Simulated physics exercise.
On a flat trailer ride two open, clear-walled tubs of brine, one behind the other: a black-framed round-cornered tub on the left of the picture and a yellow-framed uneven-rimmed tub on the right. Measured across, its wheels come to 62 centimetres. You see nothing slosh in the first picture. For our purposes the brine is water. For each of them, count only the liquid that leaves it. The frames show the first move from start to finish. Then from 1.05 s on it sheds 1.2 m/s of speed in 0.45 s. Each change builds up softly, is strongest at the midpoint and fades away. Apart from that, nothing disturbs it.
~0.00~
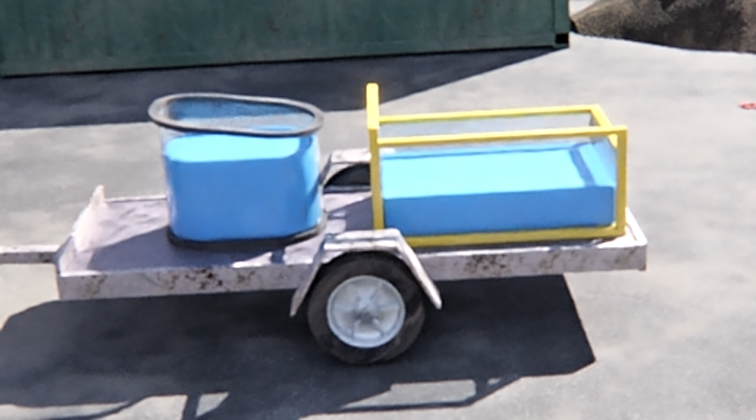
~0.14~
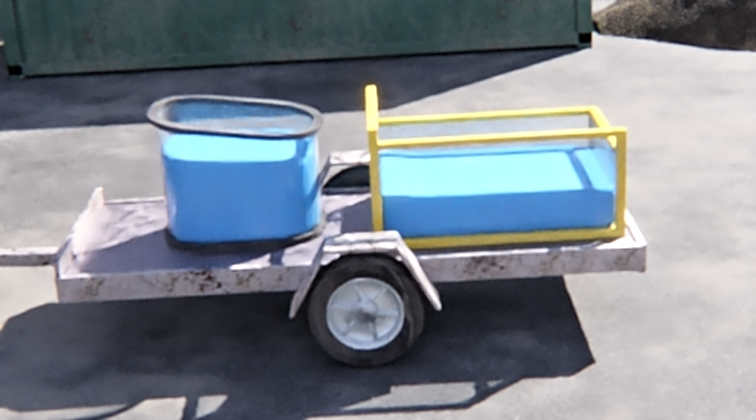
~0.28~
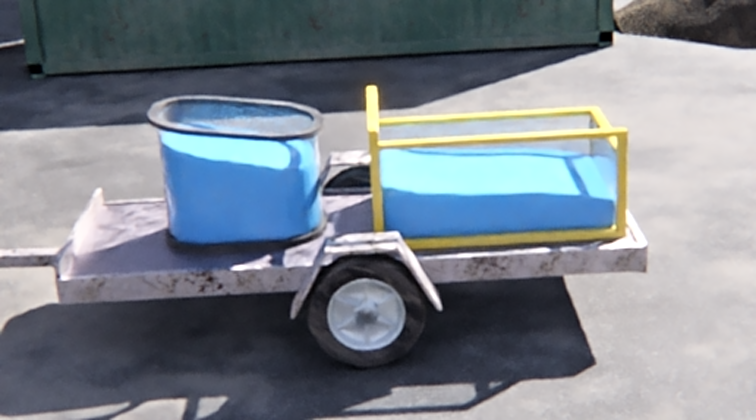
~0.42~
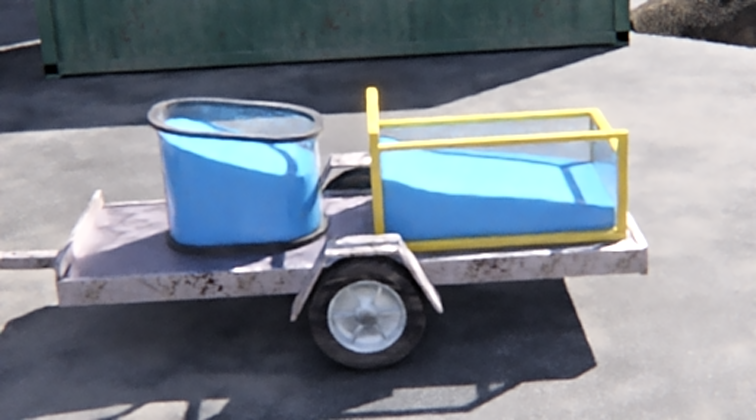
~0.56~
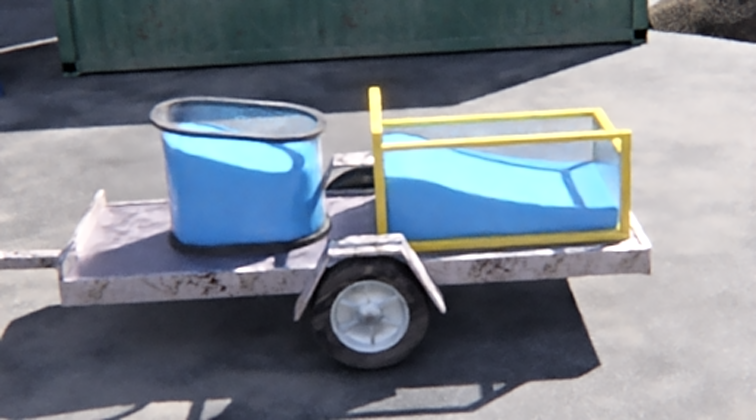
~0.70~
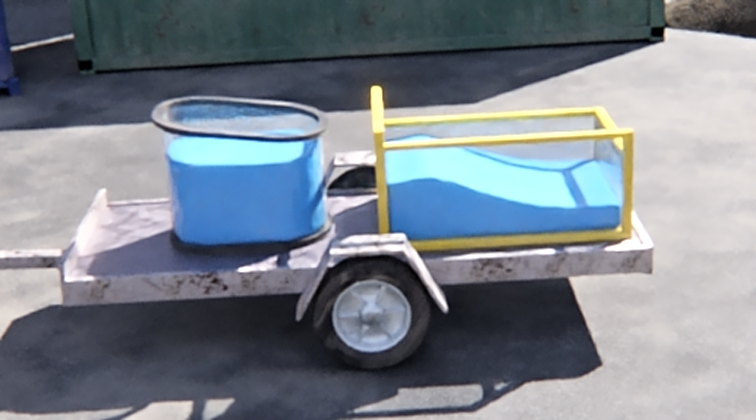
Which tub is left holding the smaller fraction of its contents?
My guess is the one on the left.
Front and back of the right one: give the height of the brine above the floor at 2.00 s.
Front: 34 cm; back: 12 cm.
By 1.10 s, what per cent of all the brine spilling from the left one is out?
By then about 0 per cent is out.
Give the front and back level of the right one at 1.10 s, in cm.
Around 24 cm toward the front, with 24 cm behind.
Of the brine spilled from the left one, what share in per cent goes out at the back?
Close to 50% of it goes that way.
After 1.10 s the left one has lost nothing (front 38 cm, back 57 cm); the right one has lost nothing (front 23 cm, back 23 cm).
After 1.50 s the left one has lost nothing (front 77 cm, back 27 cm); the right one has lost nothing (front 33 cm, back 19 cm).
After 2.00 s the left one has lost 2 per cent, over the front (front 32 cm, back 67 cm); the right one has lost nothing (front 33 cm, back 12 cm).
After 4.49 s the left one has lost 5 per cent, over the back and the front, a little elsewhere; the right one has lost nothing.
